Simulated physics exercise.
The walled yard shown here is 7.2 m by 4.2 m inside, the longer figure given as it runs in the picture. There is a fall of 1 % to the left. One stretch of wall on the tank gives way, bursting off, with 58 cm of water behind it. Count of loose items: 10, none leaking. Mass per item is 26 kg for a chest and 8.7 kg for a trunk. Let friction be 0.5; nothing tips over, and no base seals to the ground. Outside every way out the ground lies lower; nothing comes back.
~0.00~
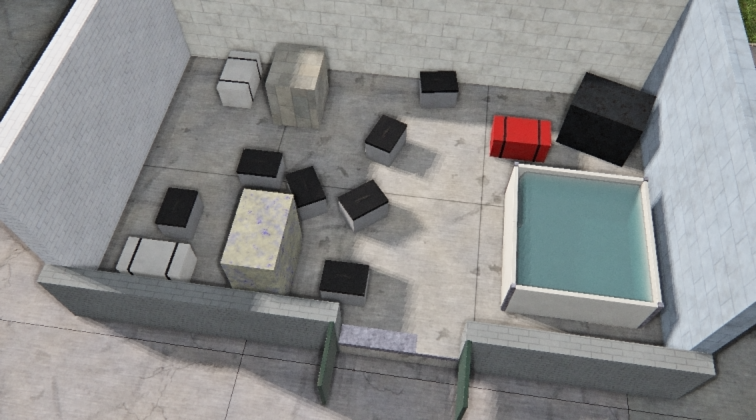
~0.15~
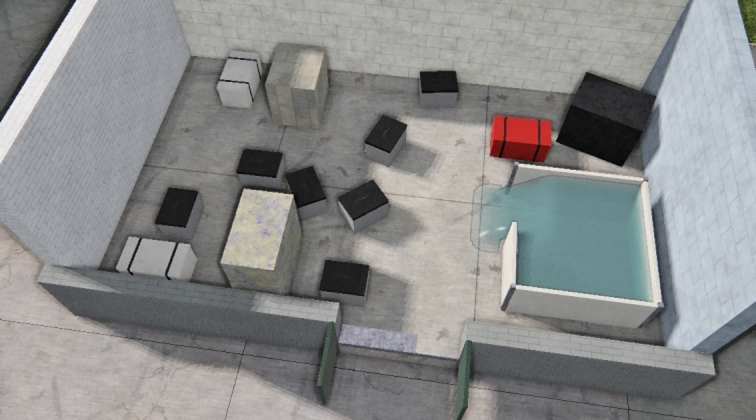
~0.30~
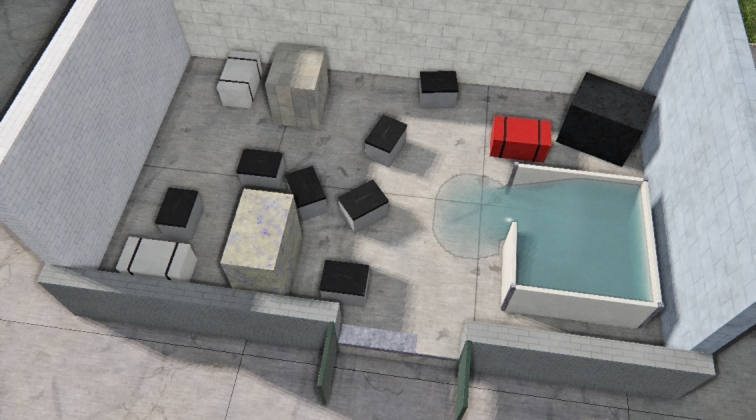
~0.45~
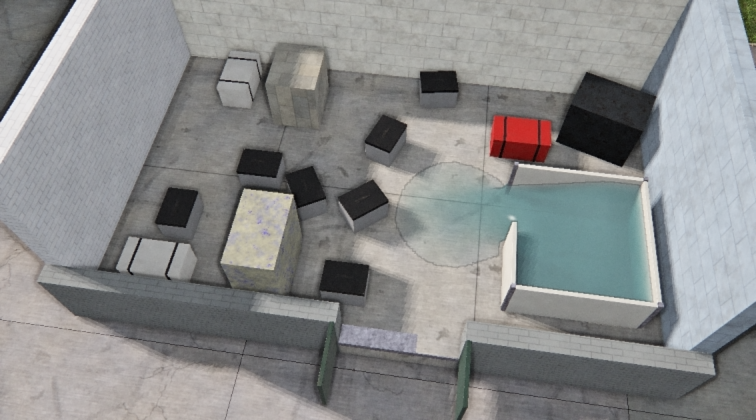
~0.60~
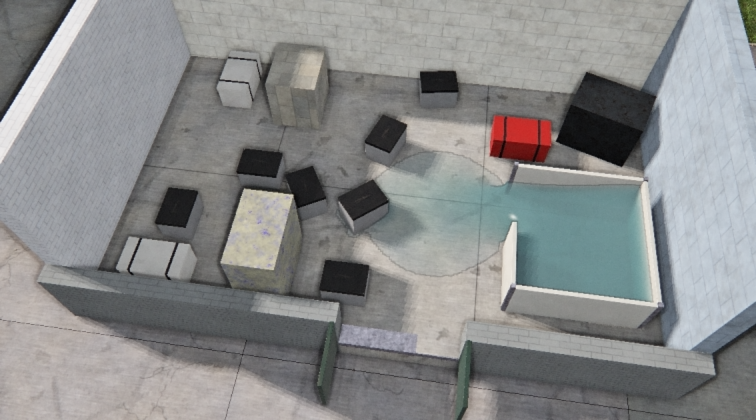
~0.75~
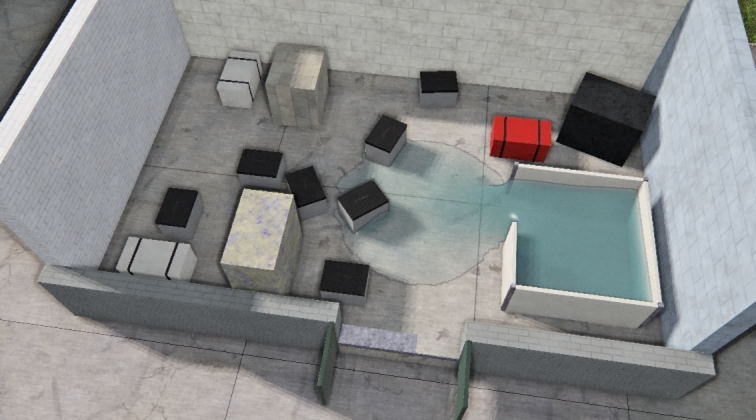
The video shows a walled yard with scattered boxes and a red trunk as part of a water tank's left wall bursts open, and water spreads leftward across the ground around nearby dark-topped boxes, which stay in place.
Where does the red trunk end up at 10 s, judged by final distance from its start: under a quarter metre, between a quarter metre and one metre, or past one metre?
Almost still.
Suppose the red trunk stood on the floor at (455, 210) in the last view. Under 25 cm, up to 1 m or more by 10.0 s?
Outcome: It is taken a long way.
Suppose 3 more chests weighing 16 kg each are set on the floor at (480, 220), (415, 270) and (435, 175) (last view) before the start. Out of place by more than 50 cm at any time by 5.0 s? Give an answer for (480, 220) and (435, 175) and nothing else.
In the order asked: Clear of the mark; clear of the mark.
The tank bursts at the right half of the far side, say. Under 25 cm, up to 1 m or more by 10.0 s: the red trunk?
The red trunk simply gets swept away.
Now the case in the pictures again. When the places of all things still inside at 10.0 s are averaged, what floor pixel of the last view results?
Close to (291, 182).
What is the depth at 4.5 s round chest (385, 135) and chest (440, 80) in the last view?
Around 6 cm and 5 cm.
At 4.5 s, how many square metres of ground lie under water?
Somewhere around 23 m2, roughly.
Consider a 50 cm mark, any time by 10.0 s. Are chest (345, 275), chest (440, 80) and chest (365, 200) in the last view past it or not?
In sequence - stayed below the line; stayed below the line; crossed the line.
After 2.0 s the red trunk is near (523, 130), 0.0 m from its start, aground; 0 of 10 are out; 0 afloat.
After 4.5 s the red trunk is near (523, 130), 0.0 m from its start, aground; 0 of 10 are out; 1 afloat.
After 7.0 s the red trunk is near (523, 130), 0.0 m from its start, aground; 0 of 10 are out; 2 afloat.
After 10.0 s the red trunk is near (523, 130), 0.0 m from its start, aground; 0 of 10 are out; 2 afloat.
